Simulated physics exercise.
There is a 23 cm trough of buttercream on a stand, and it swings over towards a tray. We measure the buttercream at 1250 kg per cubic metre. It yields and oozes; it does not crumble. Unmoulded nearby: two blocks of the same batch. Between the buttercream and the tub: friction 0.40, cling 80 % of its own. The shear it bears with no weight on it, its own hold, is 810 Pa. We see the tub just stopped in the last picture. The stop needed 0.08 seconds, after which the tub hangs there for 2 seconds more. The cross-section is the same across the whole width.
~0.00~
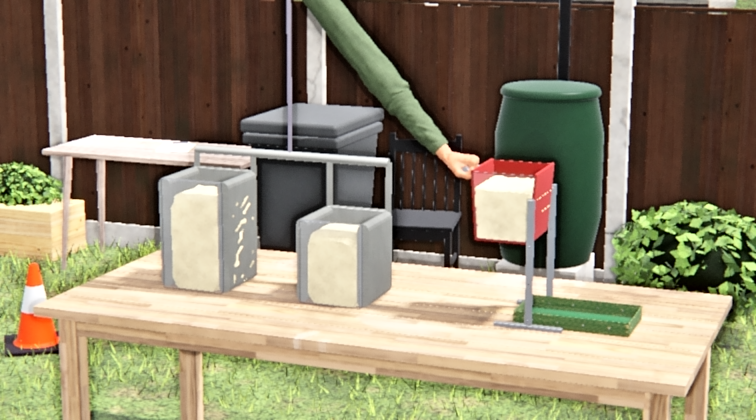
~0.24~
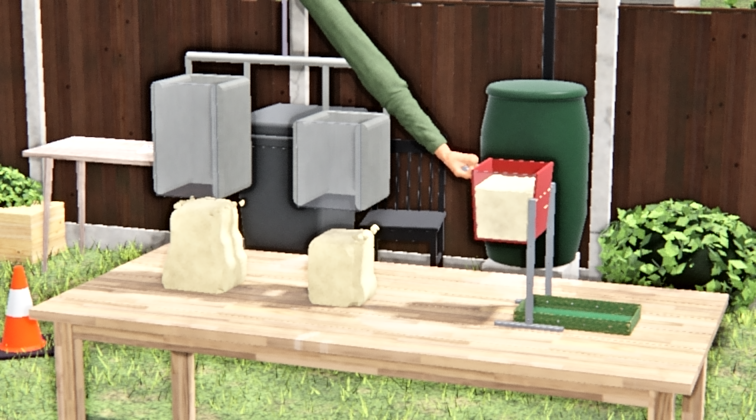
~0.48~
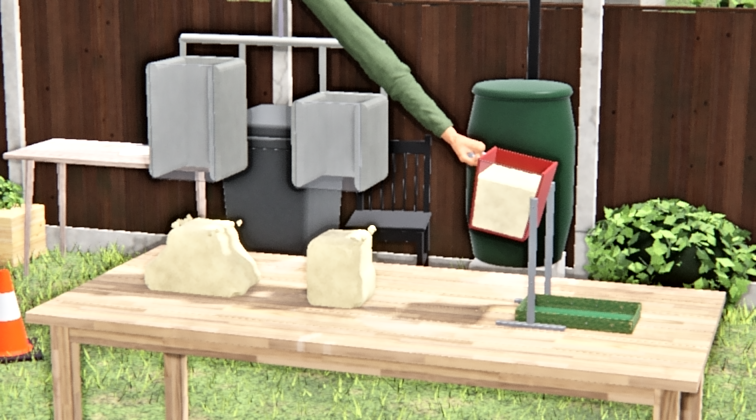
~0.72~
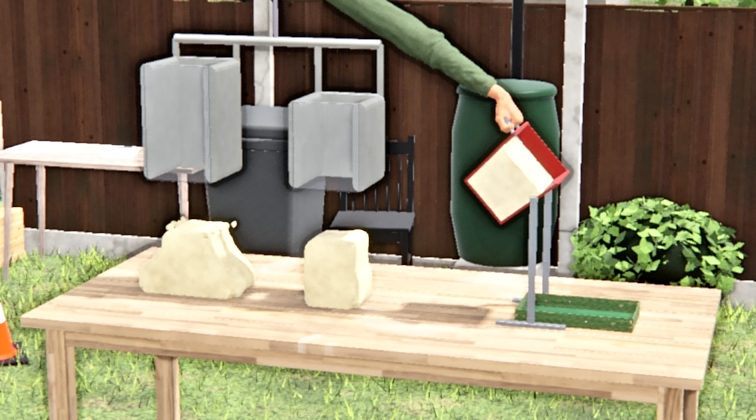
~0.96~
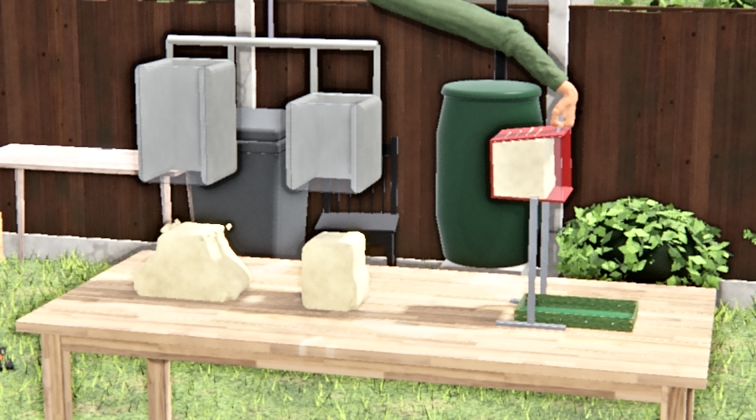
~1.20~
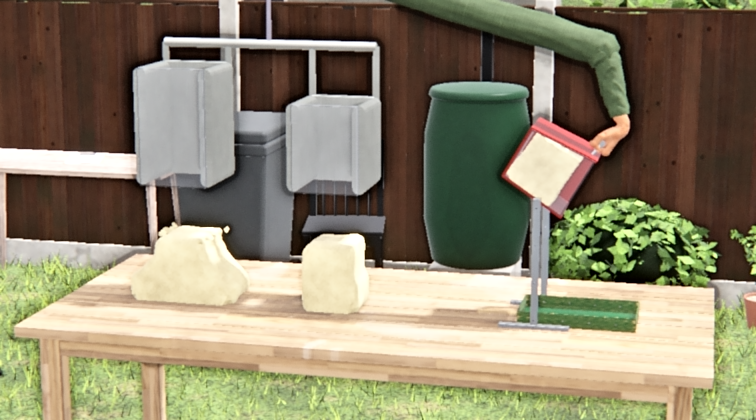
A hand tilts a red tub of buttercream rightward after grey moulds lift off two blocks, the left one slumping.
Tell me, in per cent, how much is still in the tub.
Something like 0 out of 100.
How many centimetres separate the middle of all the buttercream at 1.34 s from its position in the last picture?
Something like 7 cm, I'd say.
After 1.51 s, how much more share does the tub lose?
I reckon it's around 18 in a hundred.
After 1.34 s, the tub is at 120 degrees and holds 92 %.
After 1.51 s, the tub is at 120 degrees and holds 18 %.
After 1.68 s, the tub is at 120 degrees and holds 0 %.
After 1.85 s, the tub is at 120 degrees and holds 0 %.
After 3.20 s, at the end, the tub is at 120 degrees and holds 0 %.
